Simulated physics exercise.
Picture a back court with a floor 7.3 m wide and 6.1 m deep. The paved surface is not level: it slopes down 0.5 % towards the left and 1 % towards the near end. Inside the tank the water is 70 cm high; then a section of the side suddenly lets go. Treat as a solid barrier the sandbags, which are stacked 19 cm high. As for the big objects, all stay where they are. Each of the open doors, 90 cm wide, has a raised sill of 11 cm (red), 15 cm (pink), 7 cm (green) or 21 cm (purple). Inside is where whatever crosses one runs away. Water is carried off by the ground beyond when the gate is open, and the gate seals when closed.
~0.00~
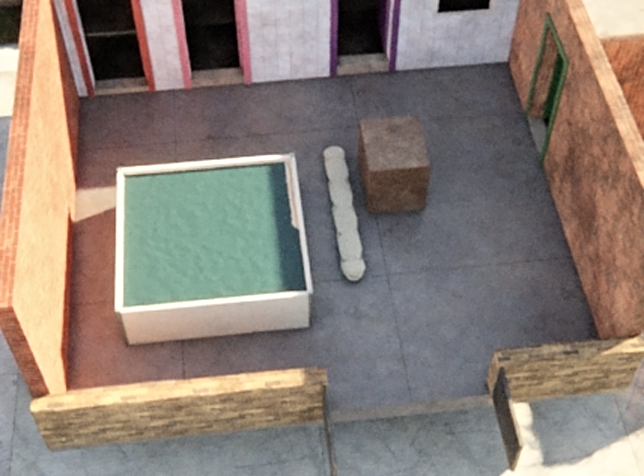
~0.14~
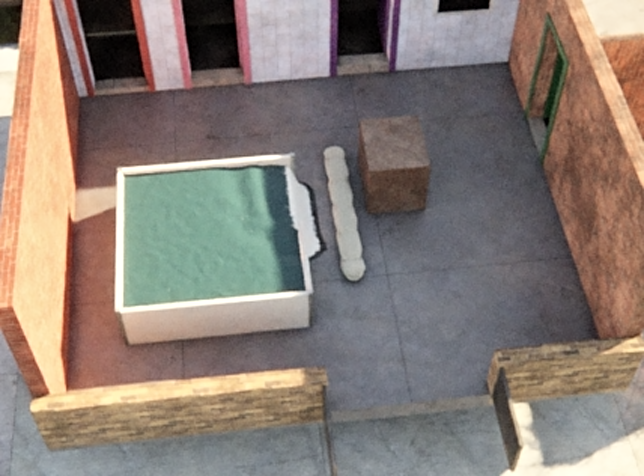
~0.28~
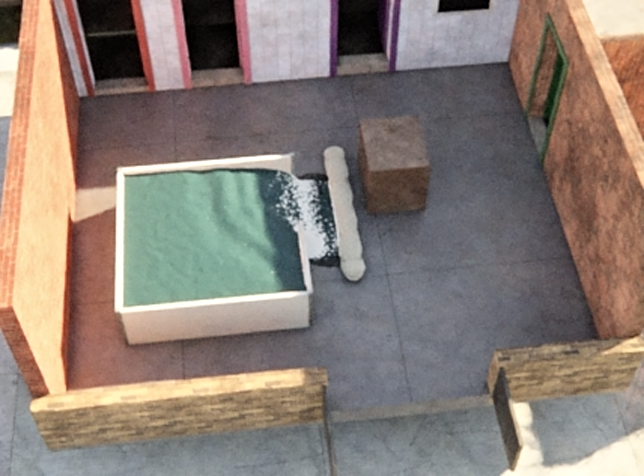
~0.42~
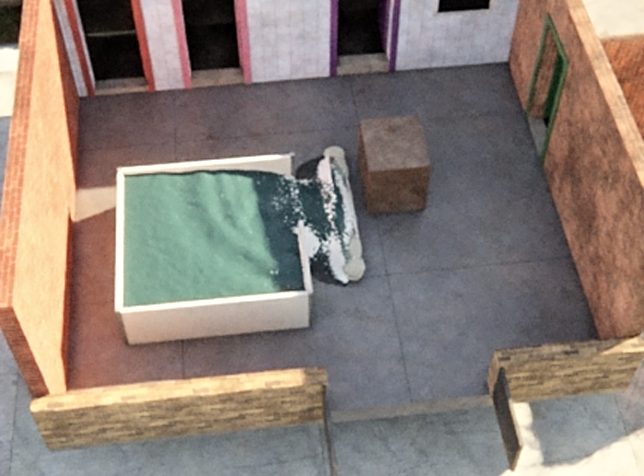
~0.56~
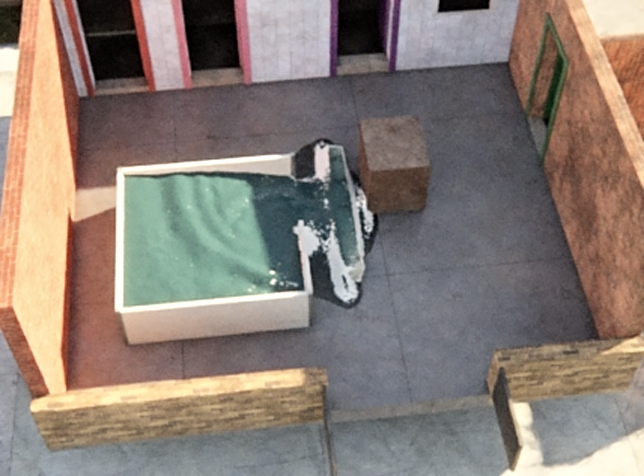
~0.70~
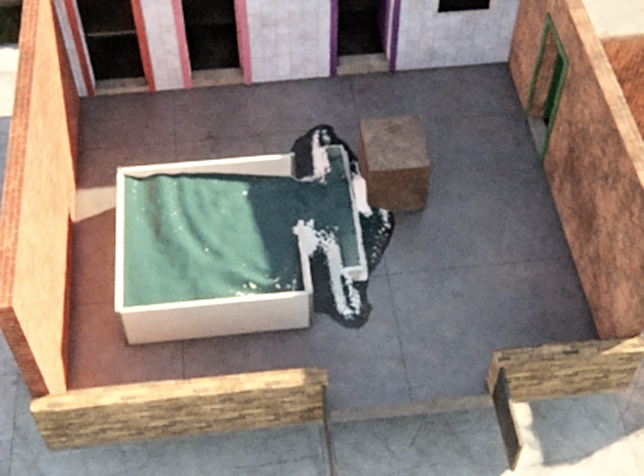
In this clip, green water in a white-walled rectangular tank bursts through its right side, surges foaming onto the grey paved courtyard, washes over a pale row of sandbags, and spreads around their ends and against a brown block.
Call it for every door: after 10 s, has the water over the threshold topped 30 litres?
Red door not topped, pink door not topped, green door not topped, purple door not topped.
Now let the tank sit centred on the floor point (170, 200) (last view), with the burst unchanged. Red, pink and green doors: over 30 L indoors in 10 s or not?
At the red door the limit is not exceeded, at the pink door not exceeded, at the green door surpassed.
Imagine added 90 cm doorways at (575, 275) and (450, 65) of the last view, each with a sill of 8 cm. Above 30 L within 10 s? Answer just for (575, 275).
Beyond it.
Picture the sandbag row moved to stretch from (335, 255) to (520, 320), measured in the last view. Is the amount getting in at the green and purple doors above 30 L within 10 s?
Against the limit, the green door goes beyond it and the purple door stays within it.
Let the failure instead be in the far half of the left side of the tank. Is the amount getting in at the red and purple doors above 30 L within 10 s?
Well, against that limit, at red it's too much, and at purple it's within bounds.
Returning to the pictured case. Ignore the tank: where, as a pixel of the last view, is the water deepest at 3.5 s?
Near (326, 225).
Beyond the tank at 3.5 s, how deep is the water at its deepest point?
Peak depth: Approx. 34 cm.
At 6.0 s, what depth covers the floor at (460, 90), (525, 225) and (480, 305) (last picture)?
Depths: About 7, 12 and 6 centimetres.
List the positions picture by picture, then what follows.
In the first picture, the tank at (211, 232) is whole and still, 70 cm deep.
In the second picture, water pours out at (295, 213) and has run 0.7 m, to (305, 187); typically 9 cm deep outside, 70 cm at the tank's back.
In the third picture, the front is at (339, 259), 1.0 m from the gap at (295, 213); 0.9 m2 of floor is under water; 70 cm left at the back of the tank.
In the fourth picture, the front is at (323, 159), 1.3 m from the gap at (295, 214); 1.6 m2 of floor is under water; 70 cm left at the back of the tank.
In the fifth picture, water pours out at (295, 214) and has run 1.7 m, to (354, 302); typically 12 cm deep outside, 70 cm at the tank's back.
In the sixth picture, the front is at (358, 323), 2.0 m from the gap at (295, 213); 3.2 m2 of floor is under water; 70 cm left at the back of the tank.
After 1.4 s water covers 30 % of the floor and is deepest (52 cm) near (324, 215); red door not reached, pink door not reached, green door not reached, purple door not reached.
After 2.2 s water covers 55 % of the floor and is deepest (46 cm) near (324, 215); red door not reached, pink door 12 cm at the sill, 0 L in, green door not reached, purple door 23 cm at the sill, 1 L in.
After 3.5 s water covers 70 % of the floor and is deepest (34 cm) near (326, 225); red door 5 cm at the sill, 0 L in, pink door 14 cm at the sill, 0 L in, green door 3 cm at the sill, 0 L in, purple door 16 cm at the sill, 5 L in.
After 6.0 s water covers 90 % of the floor and is deepest (24 cm) near (326, 225); red door 8 cm at the sill, 2 L in, pink door 11 cm at the sill, 1 L in, green door 7 cm at the sill, 3 L in, purple door 7 cm at the sill, 5 L in.
After 10.0 s water covers 95 % of the floor and is deepest (16 cm) near (327, 234); red door 7 cm at the sill, 4 L in, pink door 7 cm at the sill, 1 L in, green door 3 cm at the sill, 4 L in, purple door 4 cm at the sill, 5 L in.
